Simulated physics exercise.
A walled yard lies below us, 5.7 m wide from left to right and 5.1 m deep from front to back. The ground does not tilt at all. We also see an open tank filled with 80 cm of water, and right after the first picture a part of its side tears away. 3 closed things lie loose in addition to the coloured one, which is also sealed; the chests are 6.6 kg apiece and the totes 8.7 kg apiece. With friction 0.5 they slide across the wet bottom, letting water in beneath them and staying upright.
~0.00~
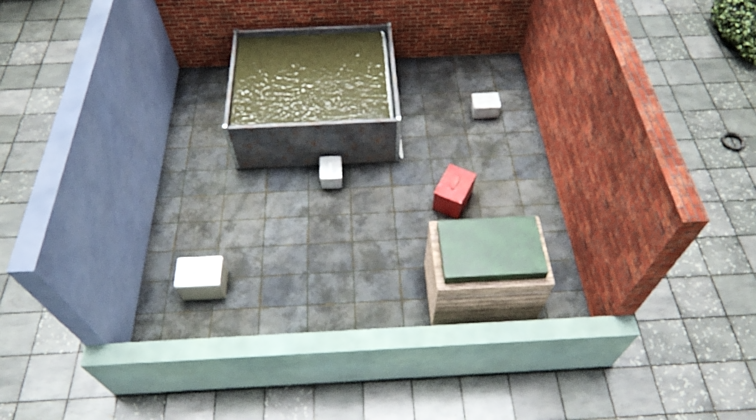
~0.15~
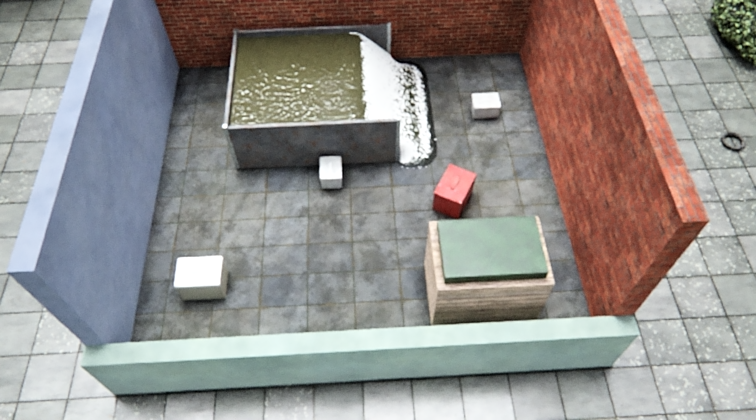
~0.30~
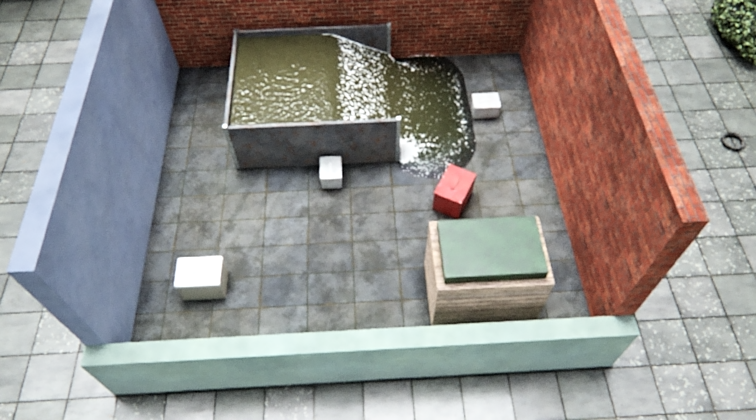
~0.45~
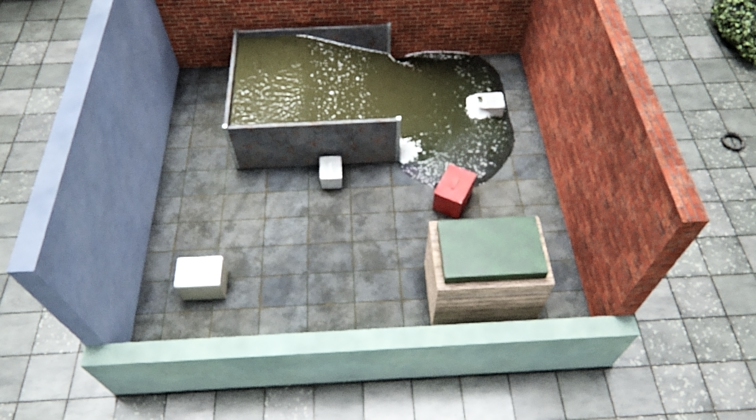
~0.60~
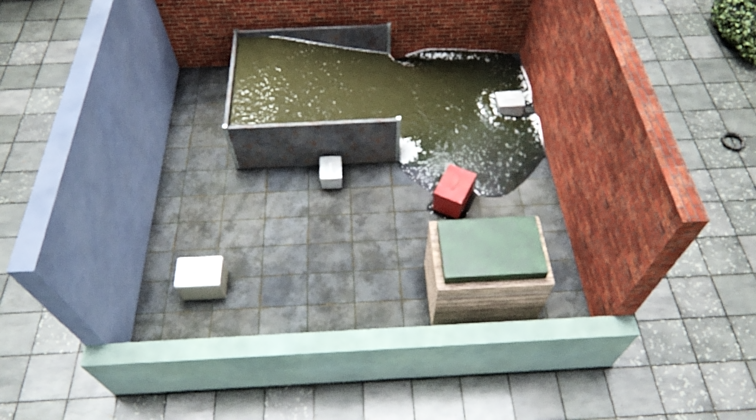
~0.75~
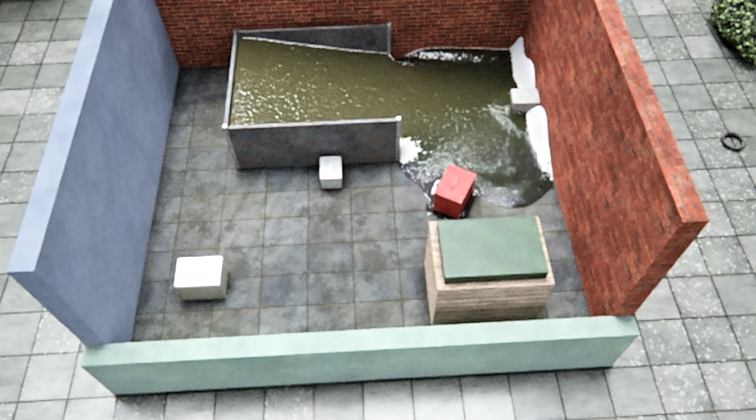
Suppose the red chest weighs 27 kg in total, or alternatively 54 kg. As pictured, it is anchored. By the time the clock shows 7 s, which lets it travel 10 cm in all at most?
The heavier one is not sufficient either.
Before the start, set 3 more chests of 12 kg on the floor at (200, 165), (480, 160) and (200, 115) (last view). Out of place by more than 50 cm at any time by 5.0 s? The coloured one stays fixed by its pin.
In turn: Under, over, under.
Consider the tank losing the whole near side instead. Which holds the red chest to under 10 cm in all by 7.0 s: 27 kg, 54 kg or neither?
Result: Heavier option only.
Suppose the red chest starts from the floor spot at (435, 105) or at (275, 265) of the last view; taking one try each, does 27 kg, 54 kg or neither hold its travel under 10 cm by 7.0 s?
In turn: Both fail; both fail.
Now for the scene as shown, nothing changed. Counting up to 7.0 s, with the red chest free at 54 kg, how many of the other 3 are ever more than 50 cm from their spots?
3.
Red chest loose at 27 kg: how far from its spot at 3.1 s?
I'd put it at about 50 cm.
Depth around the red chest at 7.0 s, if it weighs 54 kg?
About 6 cm.
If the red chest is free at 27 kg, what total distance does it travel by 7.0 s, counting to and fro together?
Around 350 cm in total.
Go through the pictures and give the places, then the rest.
In the first frame, the red chest at (455, 183) rests on the ground; 4.4 m2 under water; 0 of 4 have shifted.
In the second frame, the red chest at (455, 183), on the bottom; 5.6 m2 under water; 0 of 4 have shifted.
In the third frame, the red chest at (455, 183), on the bottom; 7.1 m2 under water; 0 of 4 have shifted.
In the fourth frame, the red chest at (455, 183) rests on the ground; 8.6 m2 under water; 1 of 4 have shifted.
In the fifth frame, the red chest at (455, 183) rests on the ground; 10.1 m2 under water; 1 of 4 have shifted.
In the sixth frame, the red chest at (455, 183) rests on the ground; water covers 10.6 m2; 1 of 4 have shifted.
After 1.4 s the red chest would be 0 cm from its start with 27 kg and 0 cm from its start with 54 kg; 4 cm of water round it then.
After 3.1 s the red chest would be 50 cm from its start with 27 kg and 21 cm from its start with 54 kg; 11 cm of water round it then.
After 4.9 s the red chest would be 225 cm from its start with 27 kg and 102 cm from its start with 54 kg; 15 cm of water round it then.
After 7.0 s the red chest would be 314 cm from its start with 27 kg and 125 cm from its start with 54 kg; 6 cm of water round it then.
